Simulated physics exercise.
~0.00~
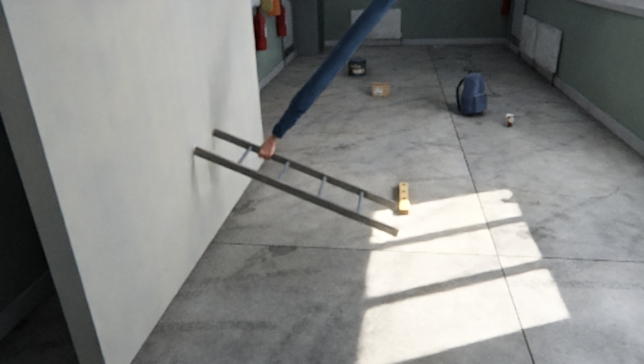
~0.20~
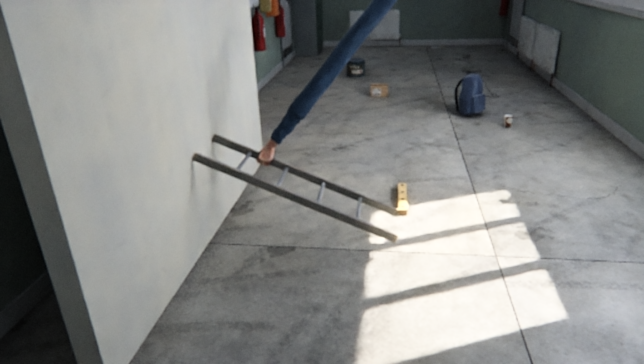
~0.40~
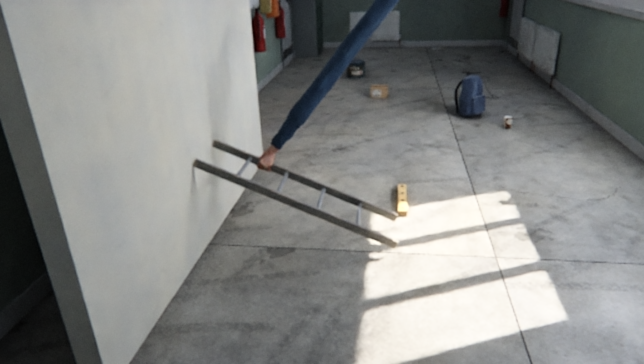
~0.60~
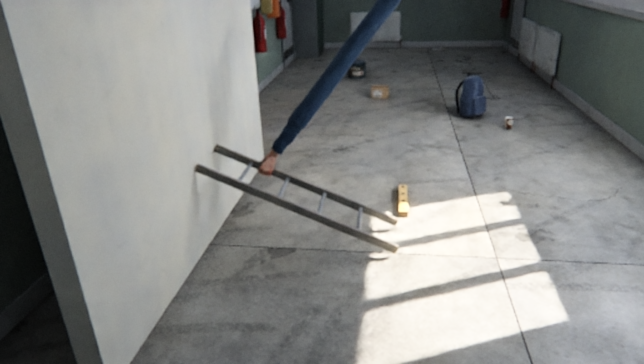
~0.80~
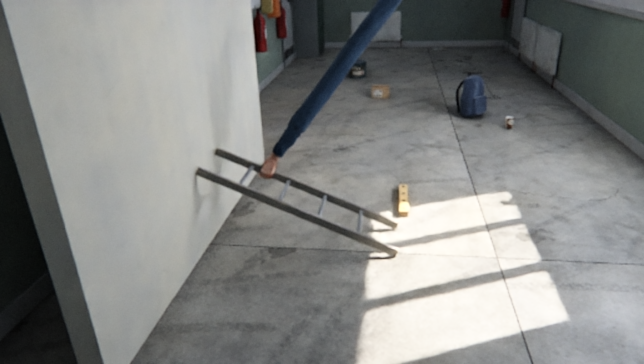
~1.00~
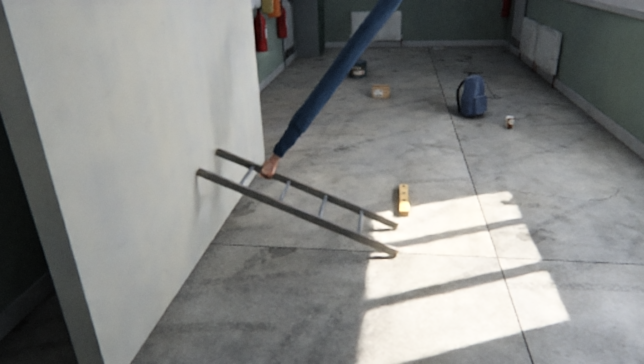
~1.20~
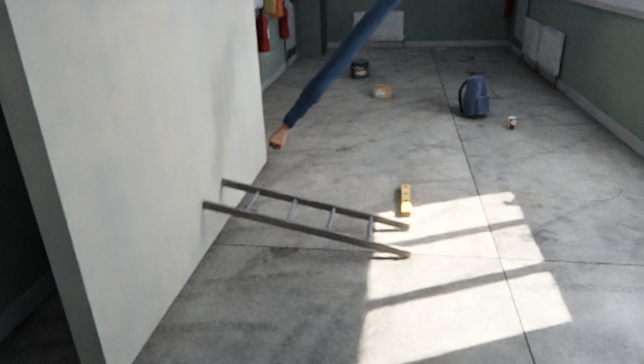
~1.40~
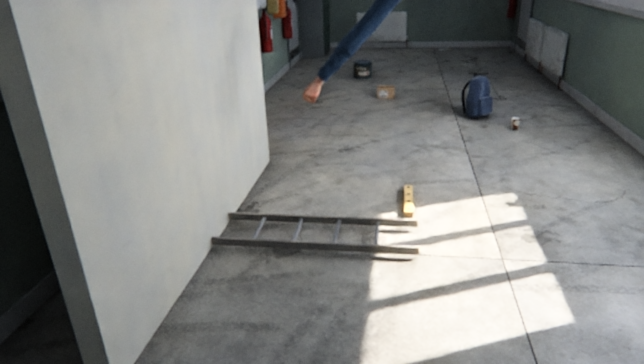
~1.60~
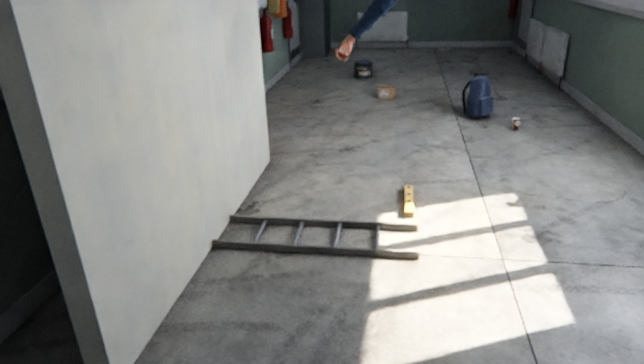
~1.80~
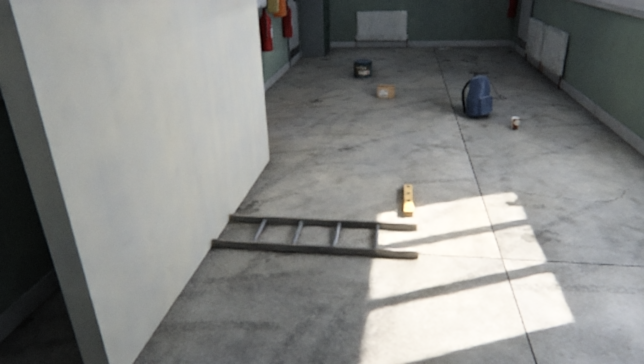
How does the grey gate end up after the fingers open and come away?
The grey gate does not stay leaning against the wall. It slides out and falls, ending up flat on the floor.
